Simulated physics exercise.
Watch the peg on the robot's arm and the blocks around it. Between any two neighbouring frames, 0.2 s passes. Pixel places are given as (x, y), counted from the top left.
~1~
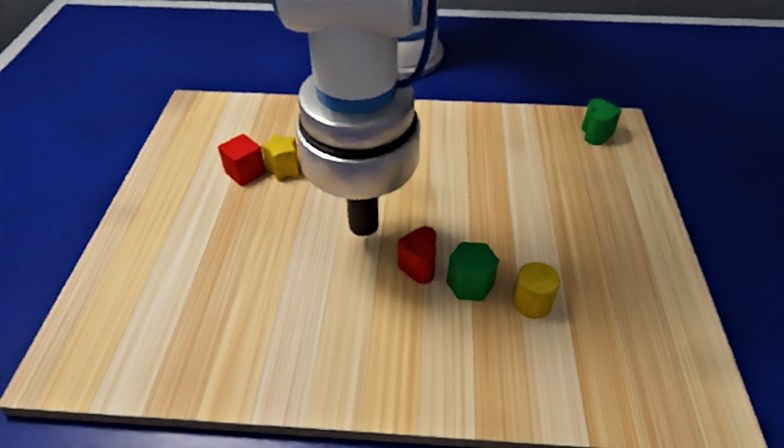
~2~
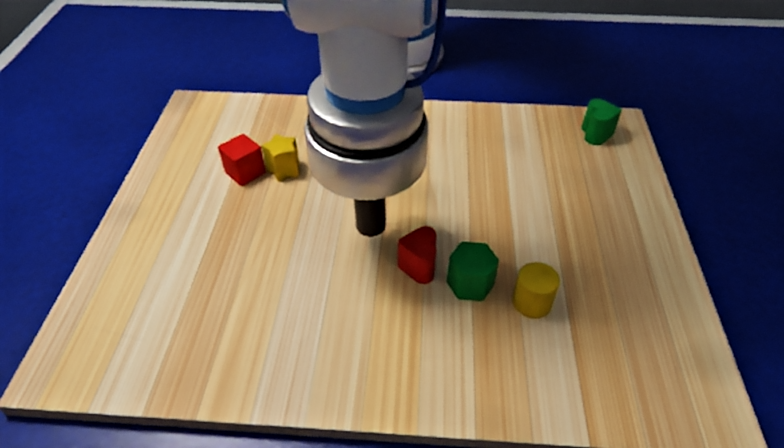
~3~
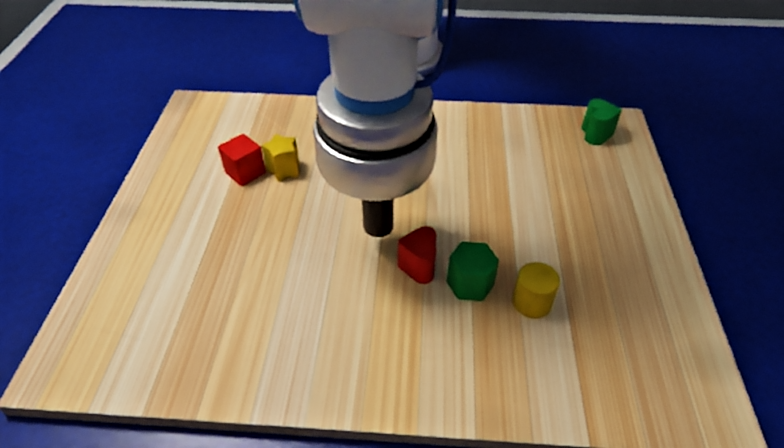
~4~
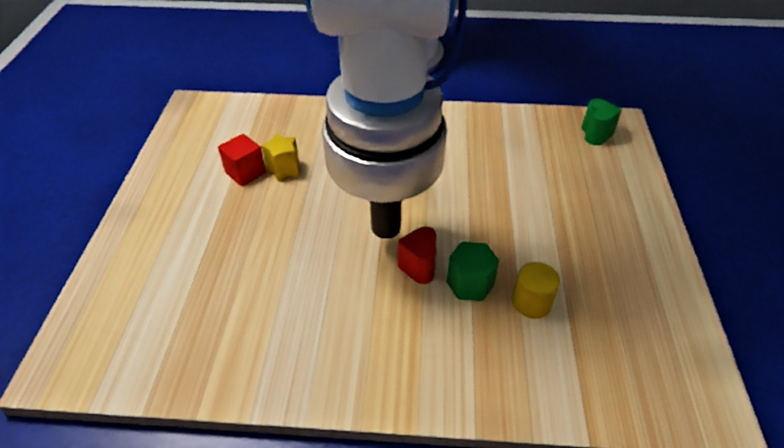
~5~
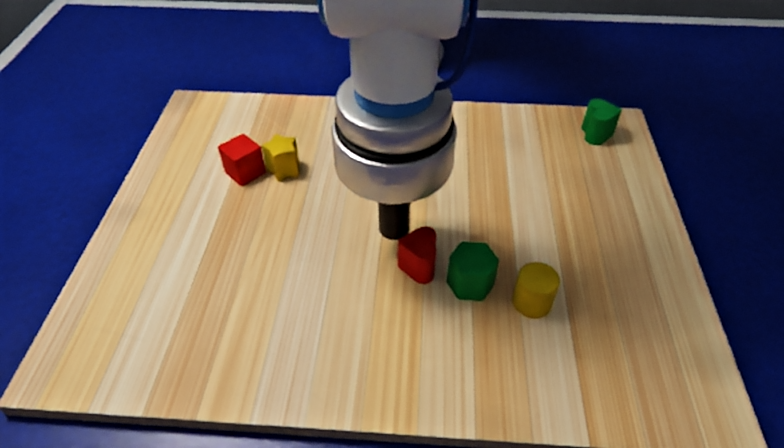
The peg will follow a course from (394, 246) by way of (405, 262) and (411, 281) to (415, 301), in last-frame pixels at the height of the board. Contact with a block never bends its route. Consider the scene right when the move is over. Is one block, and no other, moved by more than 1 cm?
I believe so.
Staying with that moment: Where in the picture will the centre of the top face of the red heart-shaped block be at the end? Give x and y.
I'd say the red heart-shaped block ends with its top centre at (451, 283).
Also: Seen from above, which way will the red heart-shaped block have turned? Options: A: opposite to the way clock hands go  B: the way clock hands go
I choose A.
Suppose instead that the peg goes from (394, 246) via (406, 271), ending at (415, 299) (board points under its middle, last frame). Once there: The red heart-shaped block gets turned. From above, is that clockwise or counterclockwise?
Anticlockwise, looking down.
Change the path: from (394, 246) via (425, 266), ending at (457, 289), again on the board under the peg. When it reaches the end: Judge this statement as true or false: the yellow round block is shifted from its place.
The statement is true.
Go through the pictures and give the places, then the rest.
Peg tip (364, 226); block tops, red heart-shaped block (421, 242); green hexagon (474, 258), in the first picture.
Peg (371, 226); blocks unchanged, in the second picture.
Peg (378, 227); blocks unchanged, in the third picture.
Peg (386, 228); blocks unchanged, in the fourth picture.
Peg (394, 229); red heart-shaped block (421, 242); green hexagon (474, 258), in the fifth picture.
What follows on the original path. Halfway along, peg (410, 255); red heart-shaped block (437, 261), turned 20° anticlockwise.
At the end, peg (416, 285); red heart-shaped block (451, 283), turned 55° anticlockwise; green hexagon (478, 259).
